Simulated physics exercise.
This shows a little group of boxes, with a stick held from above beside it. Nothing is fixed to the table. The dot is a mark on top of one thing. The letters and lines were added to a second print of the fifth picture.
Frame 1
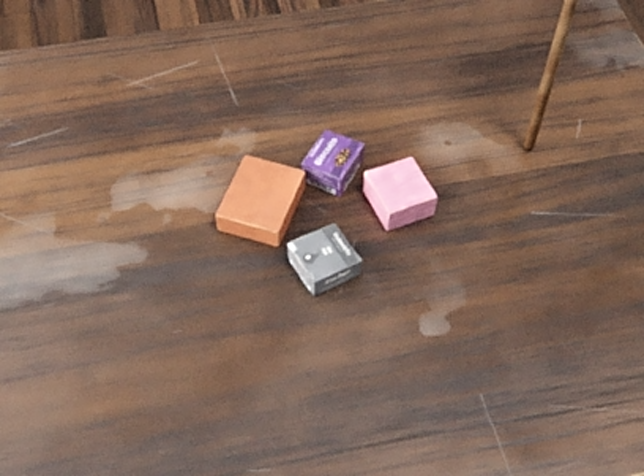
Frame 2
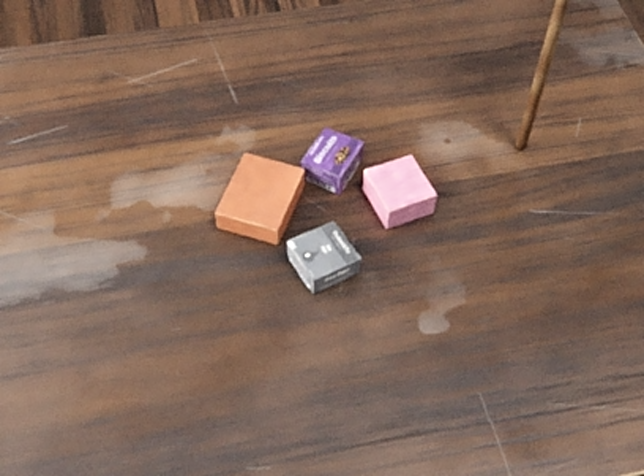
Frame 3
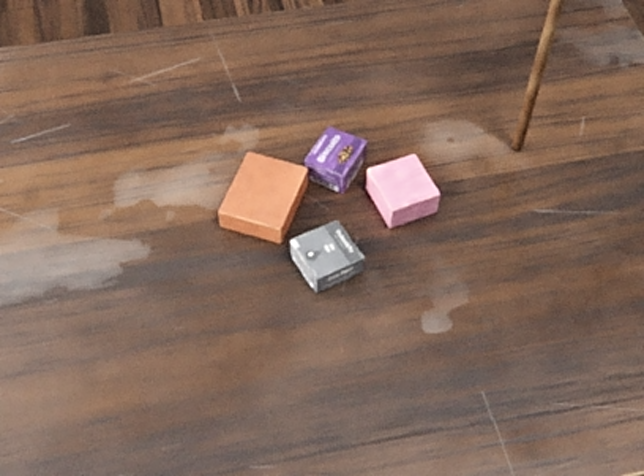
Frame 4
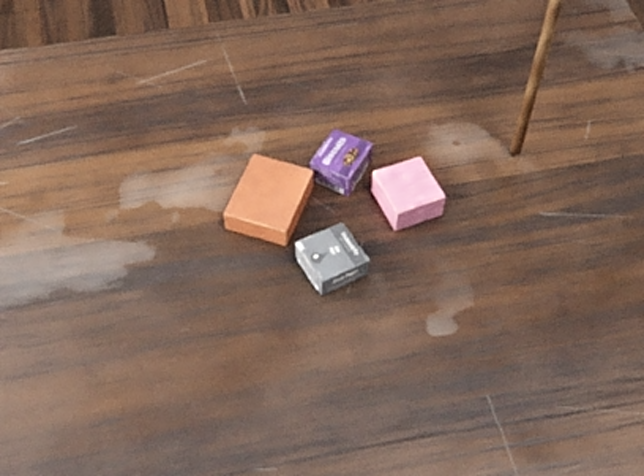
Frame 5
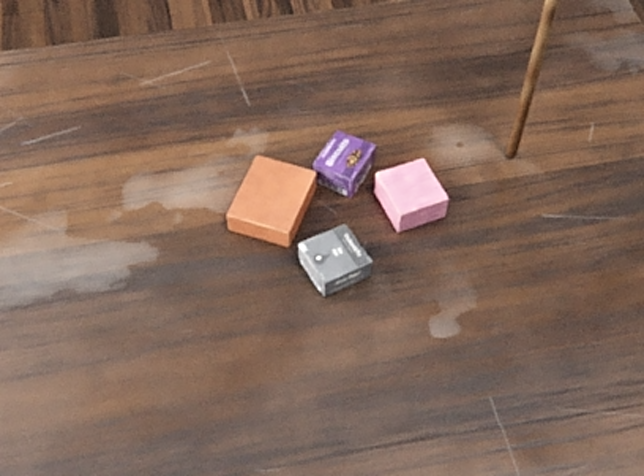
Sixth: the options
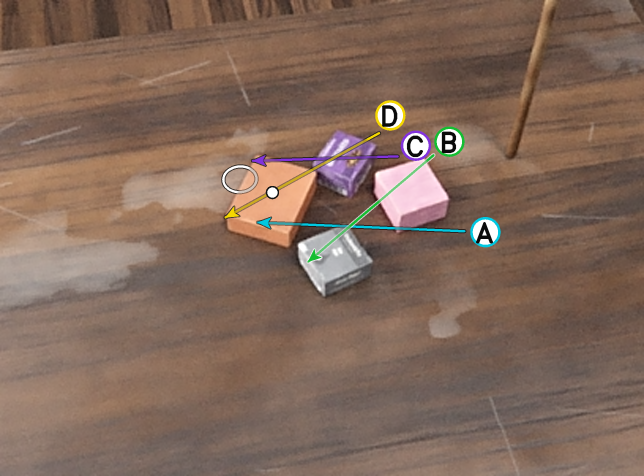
On a scuffed wooden tabletop, four small boxes in orange, purple, pink and grey sat still in a loose cluster, while a thin stick held upright to their right shifted very slightly left toward them.
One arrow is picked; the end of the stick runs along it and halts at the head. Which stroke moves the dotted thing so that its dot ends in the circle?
Take A.
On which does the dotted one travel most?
That is D.
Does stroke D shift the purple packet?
Yes.
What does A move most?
It is the orange block.
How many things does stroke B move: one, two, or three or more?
It moves two.
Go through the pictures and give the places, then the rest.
The first picture shows purple packet (333, 163); grey packet (324, 259); orange block (262, 201).
The second picture shows orange block (261, 198); pink block (399, 191).
The third picture shows purple packet (336, 160); grey packet (327, 256).
The fourth picture shows orange block (270, 200); pink block (408, 193).
The fifth picture shows purple packet (344, 164); grey packet (335, 260); orange block (273, 201).
On the marked copy, A from (464, 231) to (258, 223); B from (433, 155) to (308, 262); C from (398, 156) to (253, 161); D from (379, 133) to (225, 218); the ring at (240, 179); the white dot at (272, 193).
Following A. Soon after the start, foot of the stick (390, 229); orange block (273, 201); pink block (405, 191).
Later, foot of the stick (316, 226); orange block (273, 201); pink block (405, 190).
In the end, foot of the stick (258, 224); orange block (241, 189); pink block (405, 190); the dot on the orange block is in the ring.
As for the rest, B leaves the dotted thing at (273, 201); C leaves the dotted thing at (260, 212); D leaves the dotted thing at (240, 249).
